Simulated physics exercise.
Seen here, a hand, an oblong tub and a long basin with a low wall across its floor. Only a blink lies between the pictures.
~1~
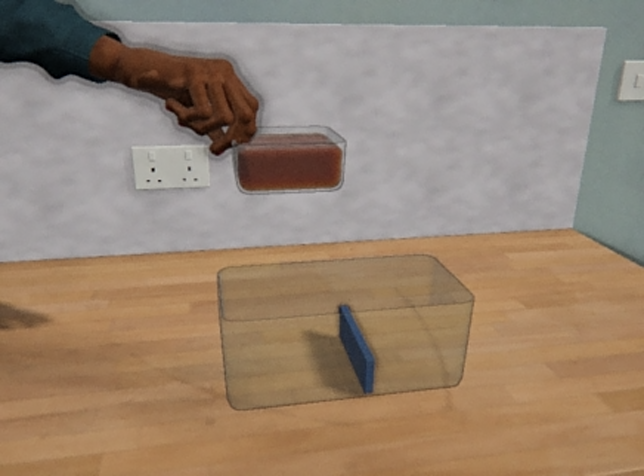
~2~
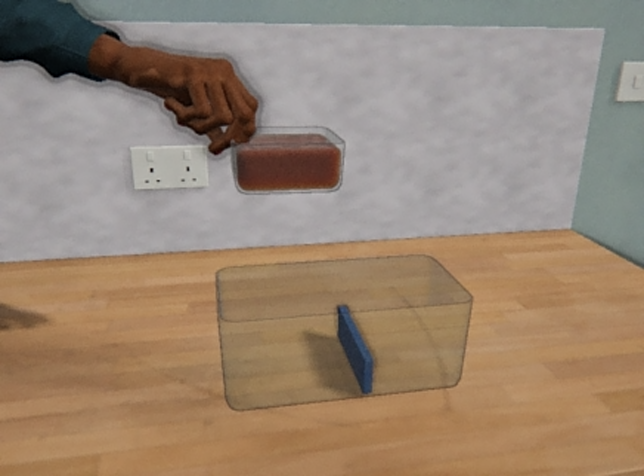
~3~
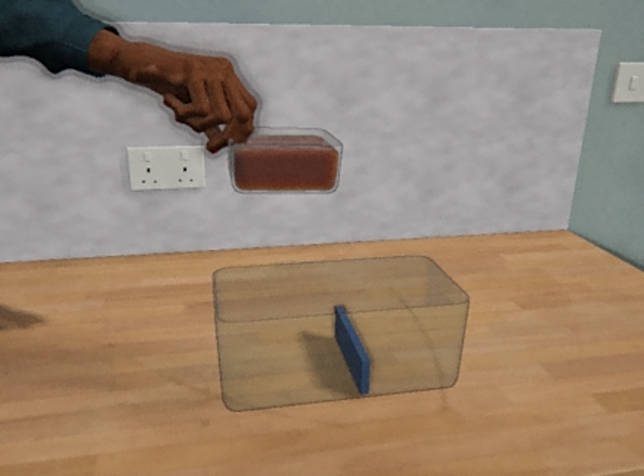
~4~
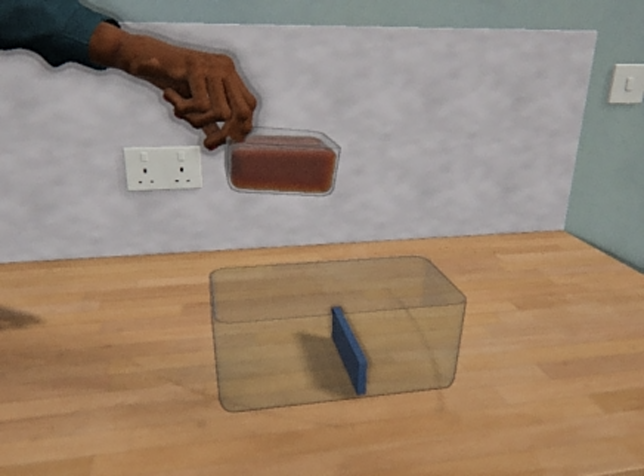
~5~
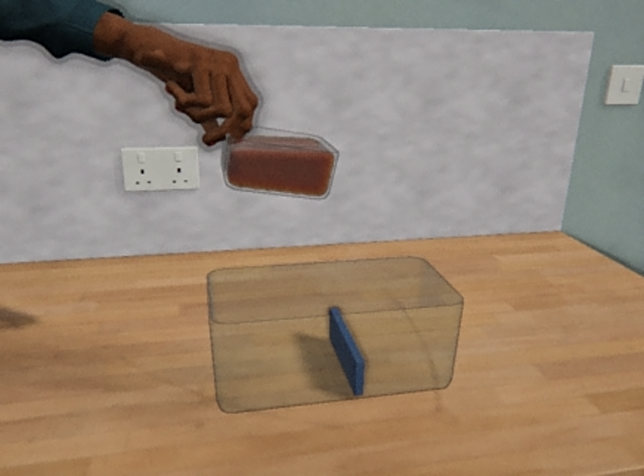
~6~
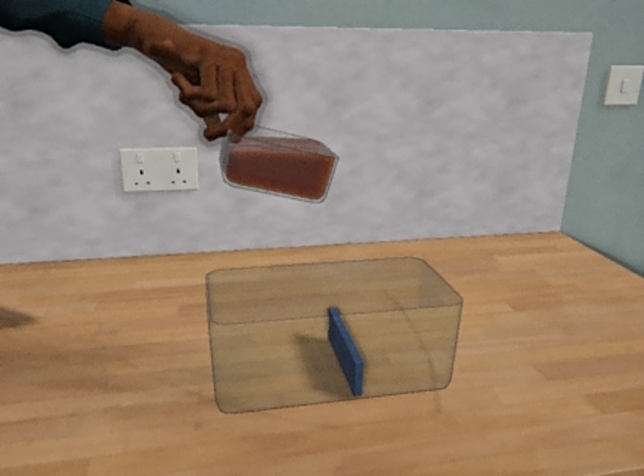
A hand tilts a small tub of tea to the right above a long basin.
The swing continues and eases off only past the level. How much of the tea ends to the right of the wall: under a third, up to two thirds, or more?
It comes to above two thirds.
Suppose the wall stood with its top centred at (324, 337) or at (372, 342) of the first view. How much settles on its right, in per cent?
First some 90, then 60 per cent.
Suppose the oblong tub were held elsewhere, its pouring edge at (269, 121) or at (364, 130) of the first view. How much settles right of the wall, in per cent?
Roughly 5 per cent, and 90 per cent.
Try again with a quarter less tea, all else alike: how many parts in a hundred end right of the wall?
About 70 per cent.
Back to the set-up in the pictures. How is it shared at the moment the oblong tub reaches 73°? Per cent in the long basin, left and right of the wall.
The left part 0 per cent, the right part 15.
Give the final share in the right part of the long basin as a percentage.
Roughly 75 in a hundred.
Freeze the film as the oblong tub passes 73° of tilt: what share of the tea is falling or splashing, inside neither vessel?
It comes to 50 per cent or so.
A moment on, the oblong tub is tipped part way and 32 per cent is still to pour, 1 is left of the wall and 16 right of it.
Next, the oblong tub is tipped right over and 5 per cent is still to pour, 9 is left of the wall and 77 right of it.
Then the oblong tub is tipped right over and 0 per cent is still to pour, 20 is left of the wall and 76 right of it.
Later the oblong tub is tipped right over and 0 per cent is still to pour, 22 is left of the wall and 76 right of it.
In the end 22 per cent lies left of the wall, 76 right of it and 2 outside.
